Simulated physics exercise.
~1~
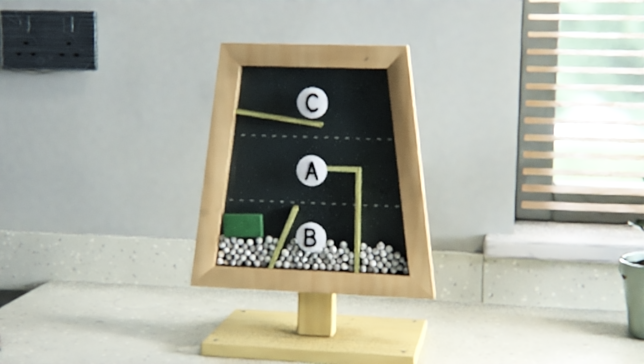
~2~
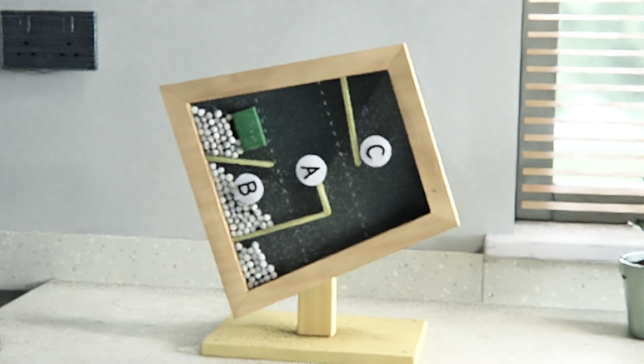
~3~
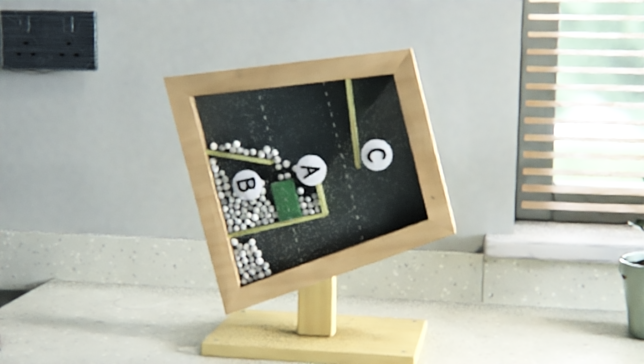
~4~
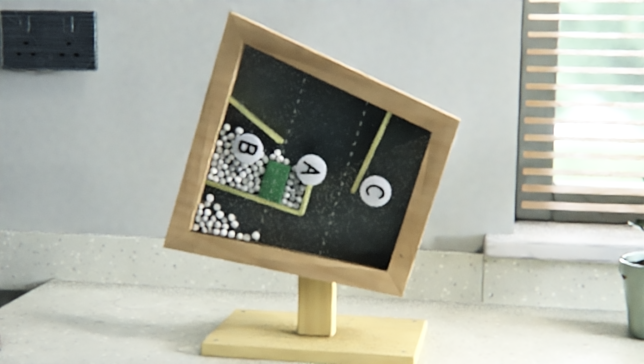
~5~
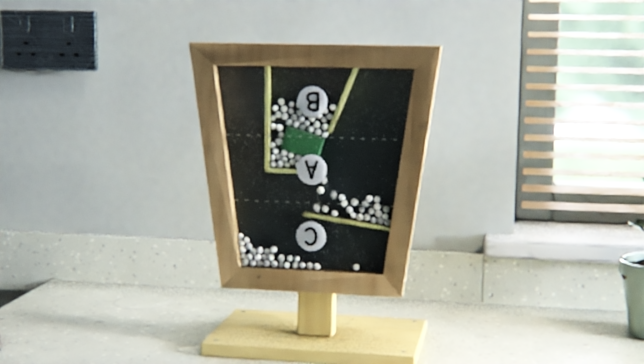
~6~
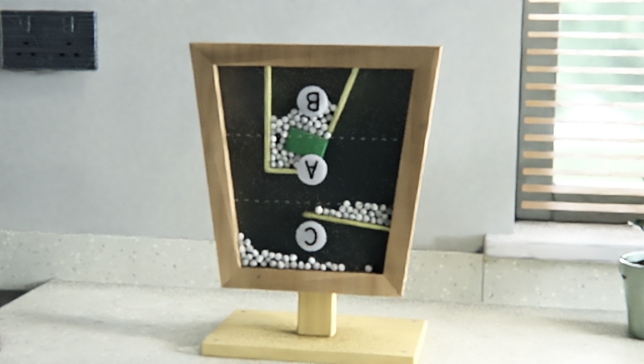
Wooden-framed case of white beads and a green block turning upside down, beads spilling into the lower bands and settling.
